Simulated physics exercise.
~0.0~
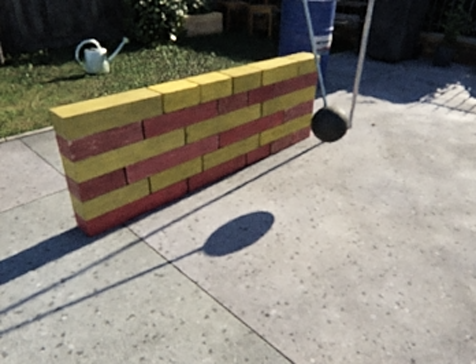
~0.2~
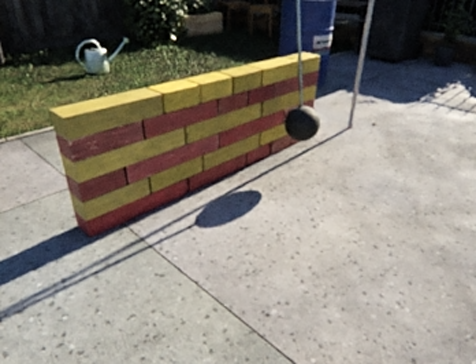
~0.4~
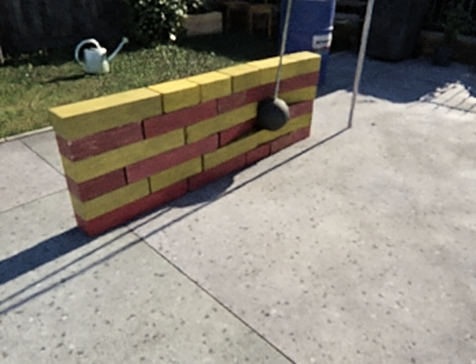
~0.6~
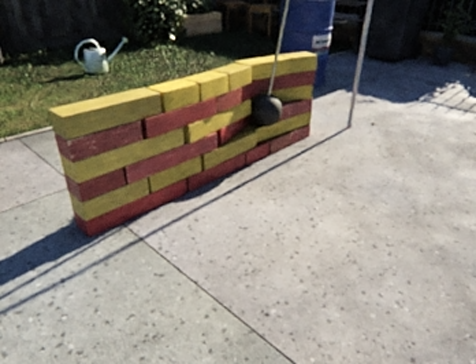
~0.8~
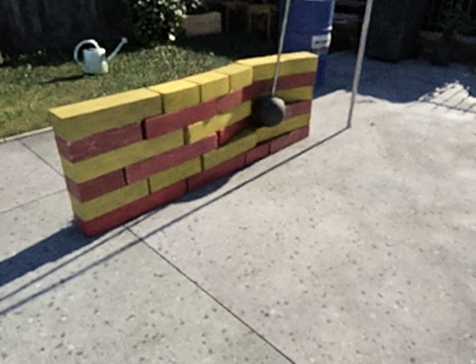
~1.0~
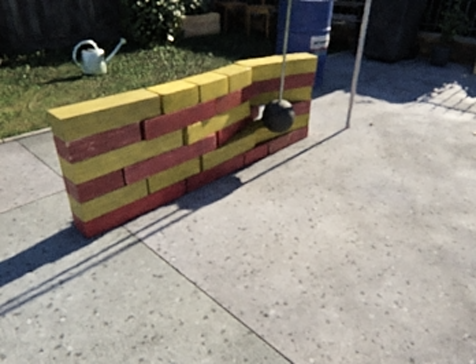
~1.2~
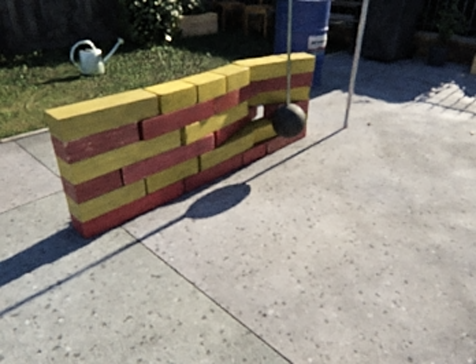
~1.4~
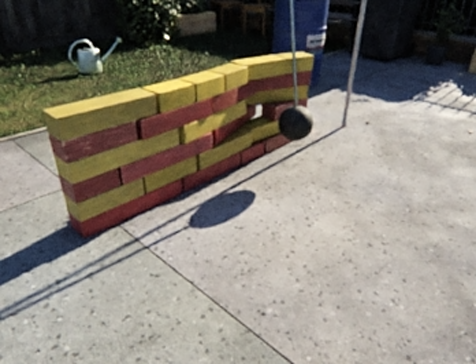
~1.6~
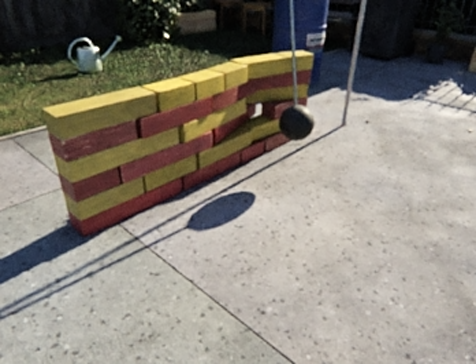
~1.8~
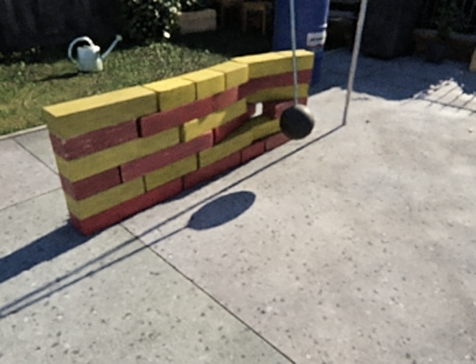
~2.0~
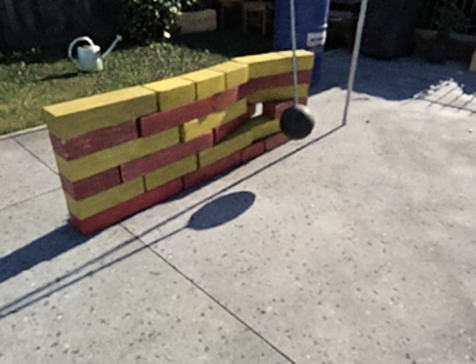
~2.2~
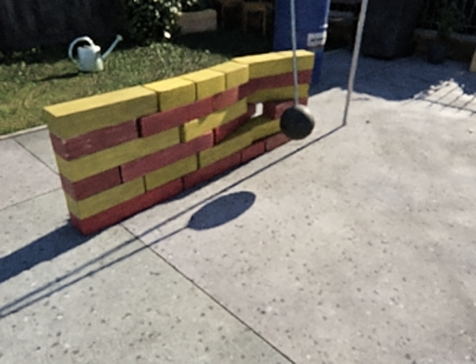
A red and yellow wall gets dented by a swinging dark ball but stays standing.
